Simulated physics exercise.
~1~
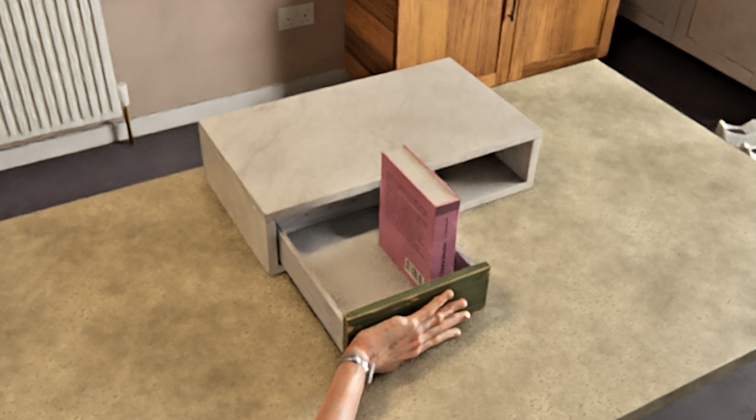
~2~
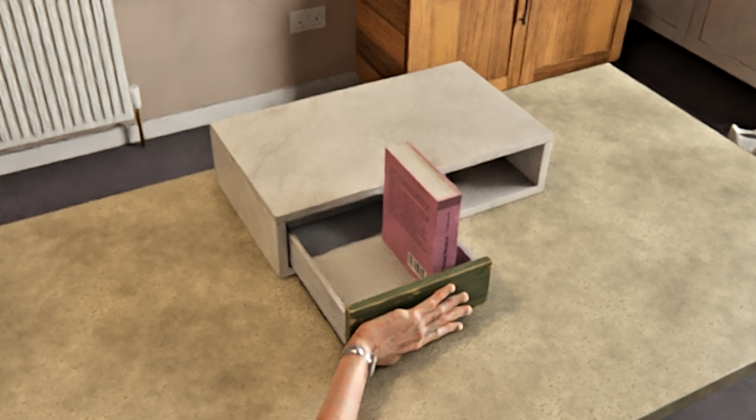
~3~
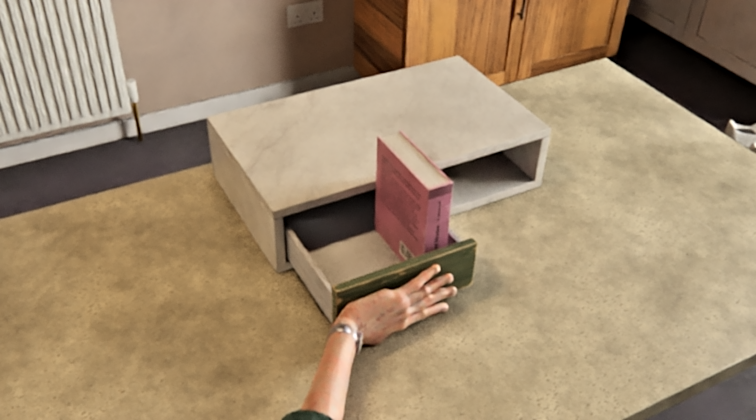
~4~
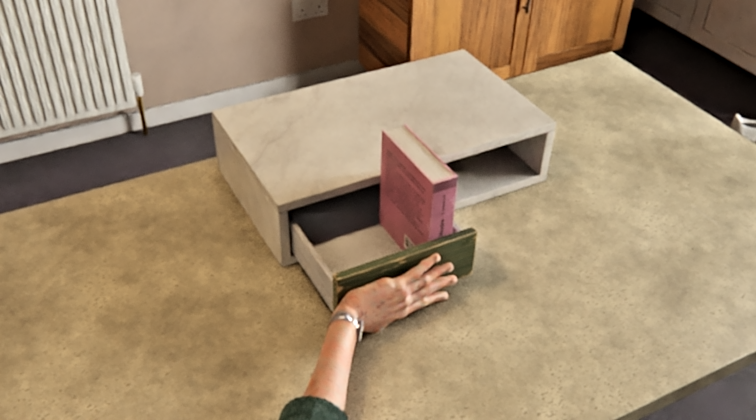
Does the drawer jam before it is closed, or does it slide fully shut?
The drawer jams and does not close. It stays partly open with the tall pink book still standing upright inside it.
